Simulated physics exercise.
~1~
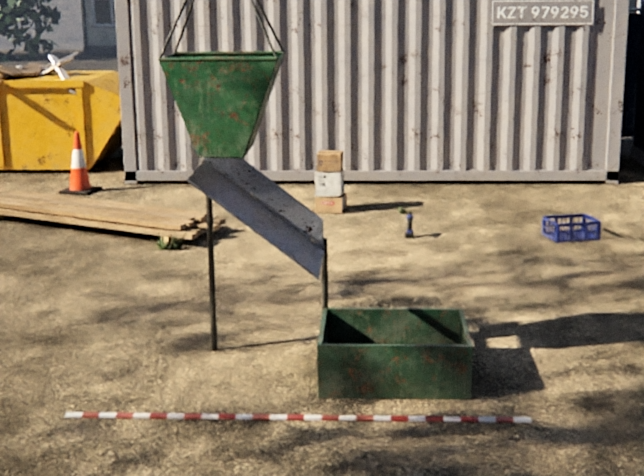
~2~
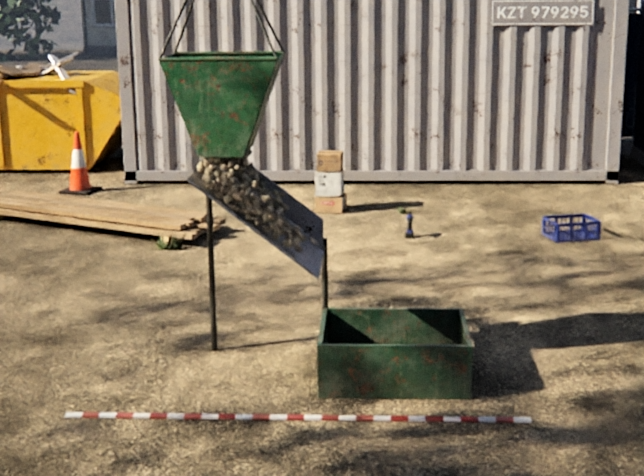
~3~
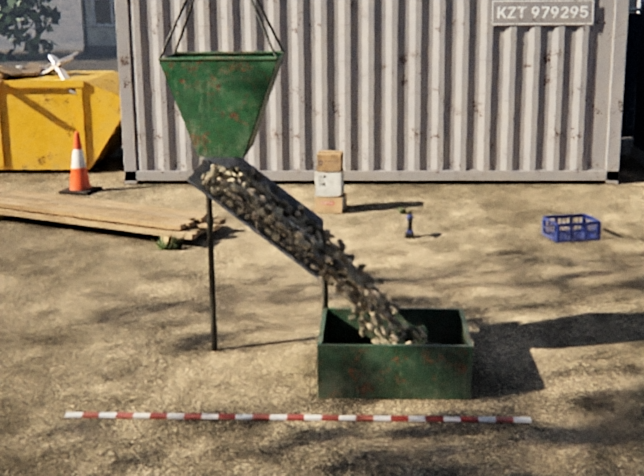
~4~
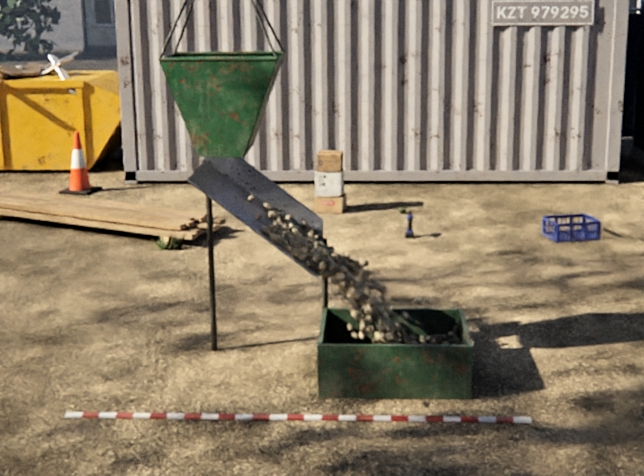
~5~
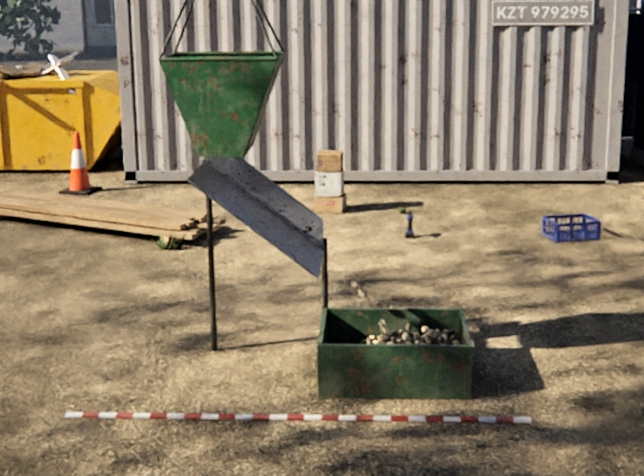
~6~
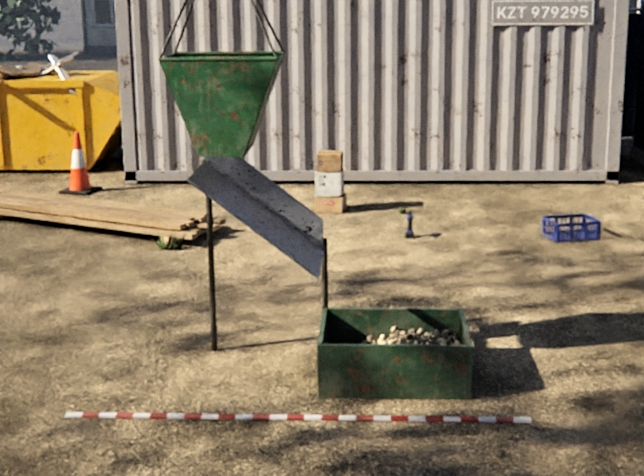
In a sunlit yard in front of a ridged metal container, round stones dropped from a hanging green skip onto a sloping steel slide, streamed down to the right and poured into a green bin, where they all settled in a heap.
